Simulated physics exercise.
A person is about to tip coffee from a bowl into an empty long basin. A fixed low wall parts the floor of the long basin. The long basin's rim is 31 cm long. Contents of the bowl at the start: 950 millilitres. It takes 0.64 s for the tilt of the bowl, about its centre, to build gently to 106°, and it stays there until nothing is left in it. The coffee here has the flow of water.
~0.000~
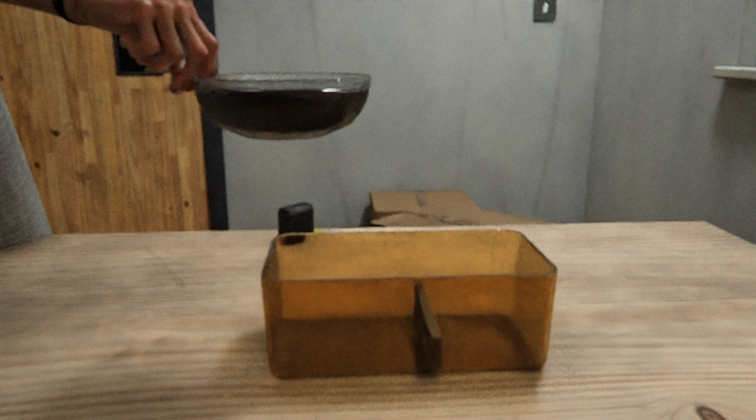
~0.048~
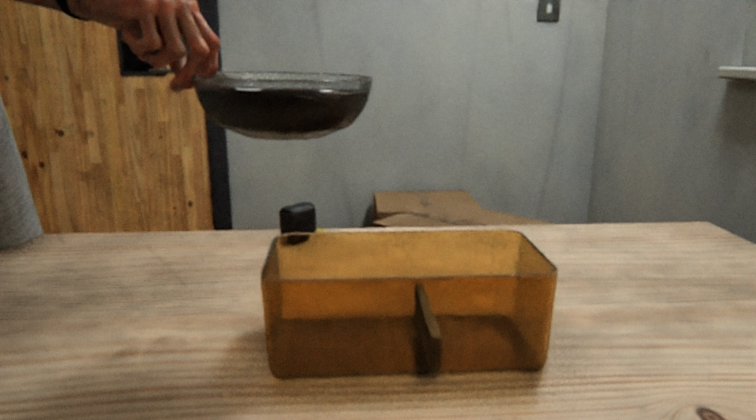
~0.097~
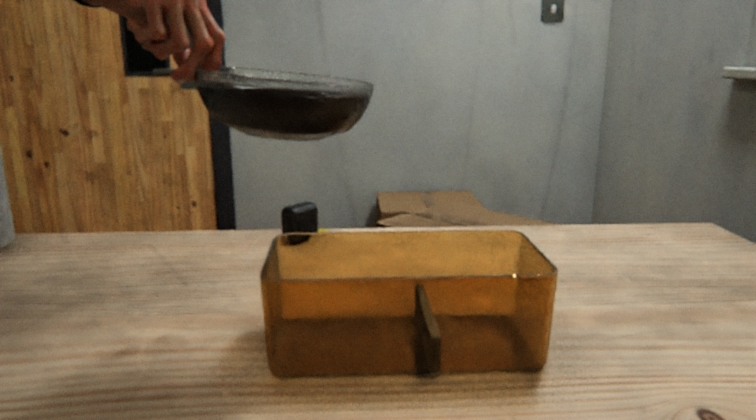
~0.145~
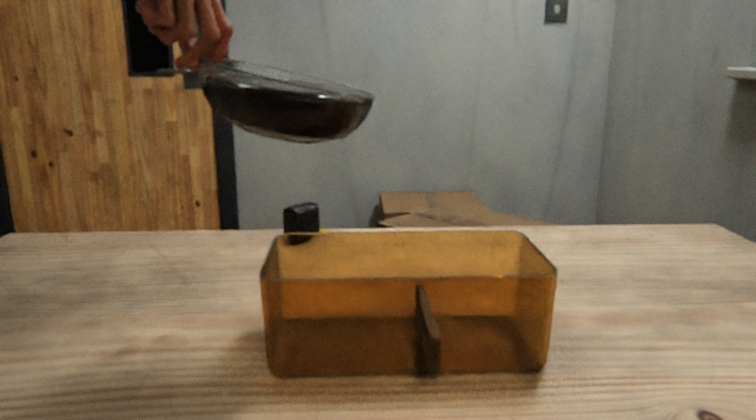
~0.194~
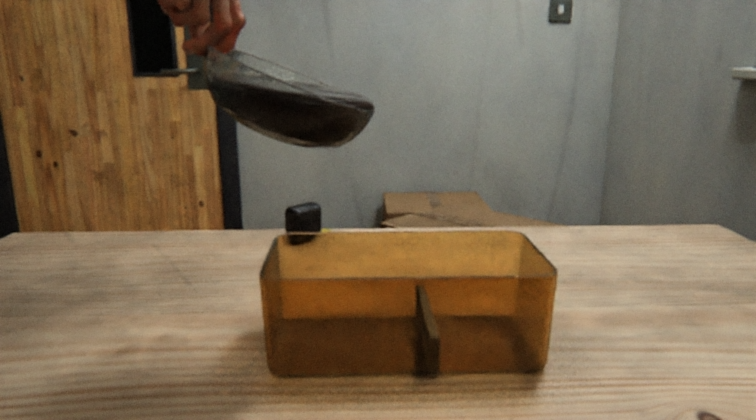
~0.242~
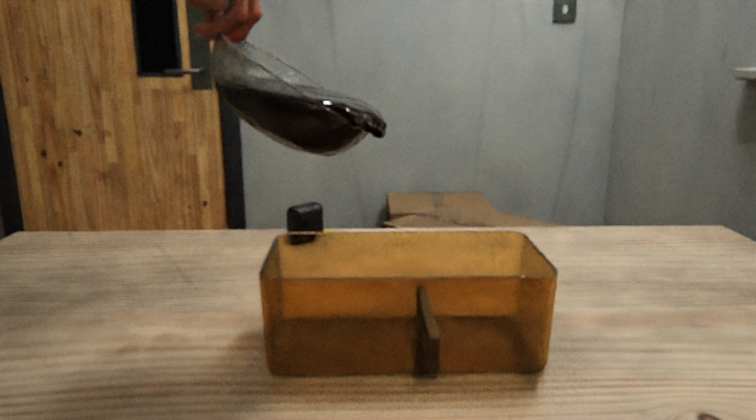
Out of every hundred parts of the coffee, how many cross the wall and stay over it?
About 35 in every hundred.
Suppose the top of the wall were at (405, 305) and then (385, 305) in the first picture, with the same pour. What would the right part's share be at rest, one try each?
Some 50 in a hundred, then some 70 in a hundred.
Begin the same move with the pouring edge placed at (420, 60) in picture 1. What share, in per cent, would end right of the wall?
Then I'd expect something near 55 per cent.
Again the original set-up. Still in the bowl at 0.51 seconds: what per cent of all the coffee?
Near 3 in a hundred.
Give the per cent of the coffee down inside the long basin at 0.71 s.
Value: Approx. 80 %.
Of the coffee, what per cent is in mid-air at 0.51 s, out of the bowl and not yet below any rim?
Near 42 in a hundred.
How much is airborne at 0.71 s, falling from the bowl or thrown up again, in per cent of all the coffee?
Close to 18 %.
Then, 0.51 s in, the tilt is 96° and 3 per cent is still to pour, 22 is left of the wall and 33 right of it.
Then, 0.71 s in, the tilt is 106° and 0 per cent is still to pour, 51 is left of the wall and 29 right of it.
Then, 0.92 s in, the tilt is 106° and 0 per cent is still to pour, 54 is left of the wall and 37 right of it.
Then, 1.14 s in, the tilt is 106° and 0 per cent is still to pour, 57 is left of the wall and 35 right of it.
Finally, 57 per cent lies left of the wall, 35 right of it and 7 outside.
